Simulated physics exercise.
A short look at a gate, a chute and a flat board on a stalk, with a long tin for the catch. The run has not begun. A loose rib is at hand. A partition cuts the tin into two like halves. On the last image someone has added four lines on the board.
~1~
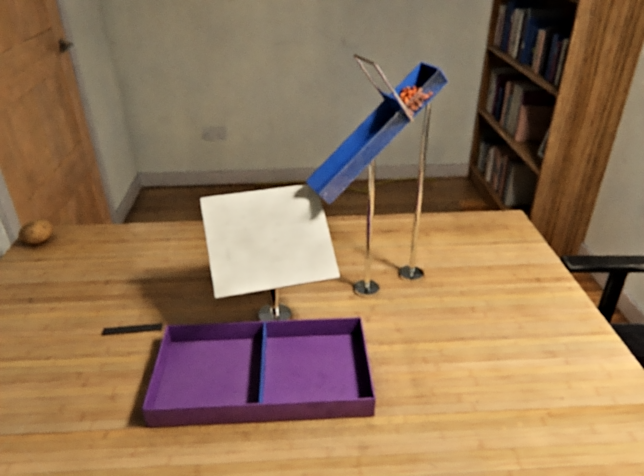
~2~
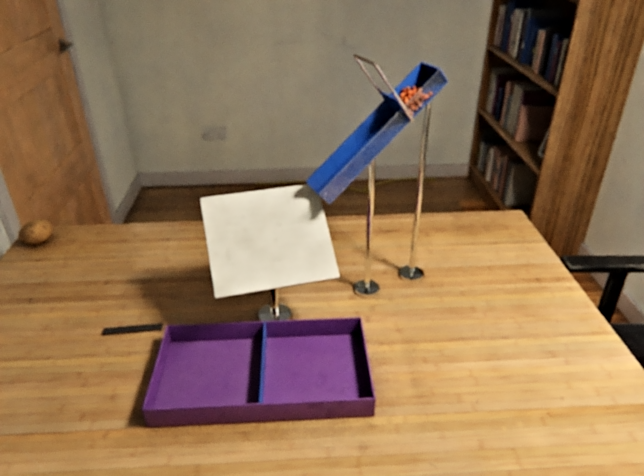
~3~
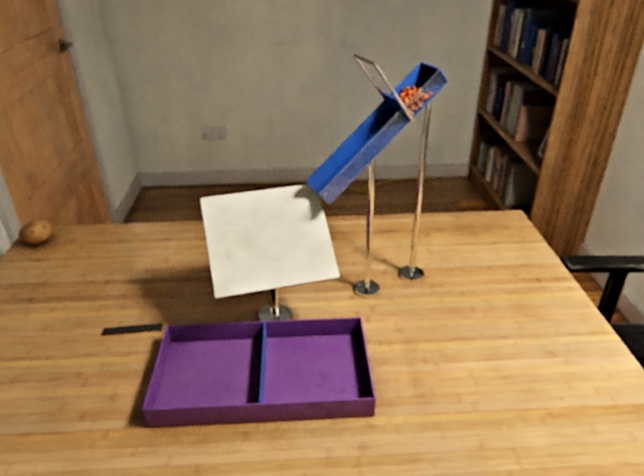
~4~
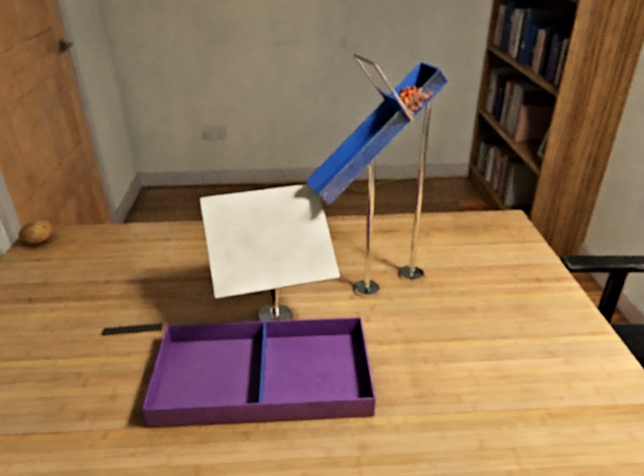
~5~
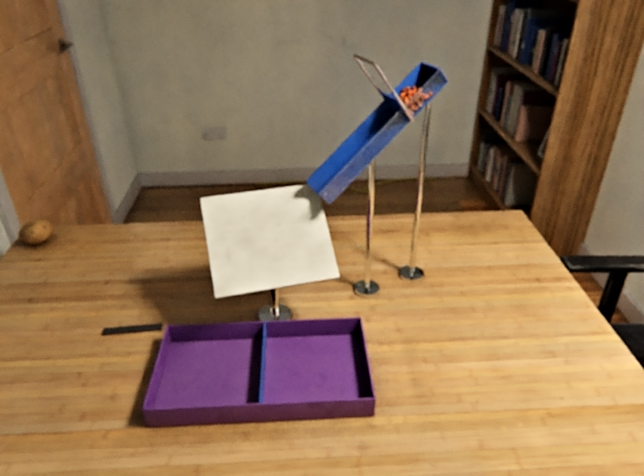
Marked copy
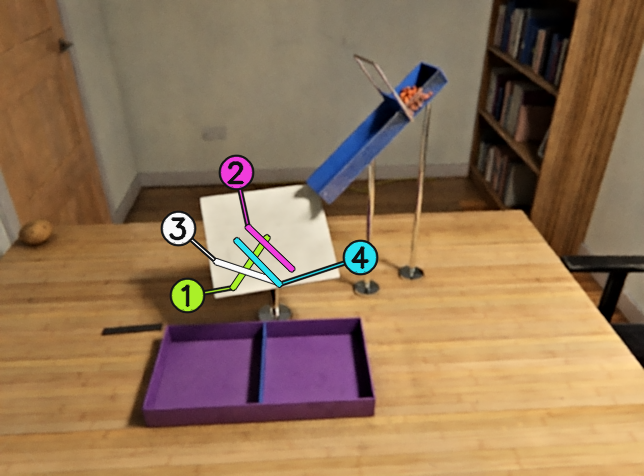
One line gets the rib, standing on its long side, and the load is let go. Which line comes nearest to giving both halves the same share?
1 works best here.
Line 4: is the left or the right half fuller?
The right half.
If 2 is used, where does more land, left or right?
Right.
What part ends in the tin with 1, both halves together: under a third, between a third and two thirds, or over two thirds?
Over two thirds.
On the marked copy, line 1 from (267, 237) to (233, 287); line 2 from (248, 227) to (291, 269); line 3 from (216, 261) to (276, 281); line 4 from (236, 240) to (279, 284).
For line 1, of what is caught, about two thirds in the left half, about a third in the right.
For line 2, of what is caught, a stray few in the left half, nearly all in the right.
For line 3, of what is caught, a stray few in the left half, nearly all in the right.
For line 4, of what is caught, a stray few in the left half, nearly all in the right.
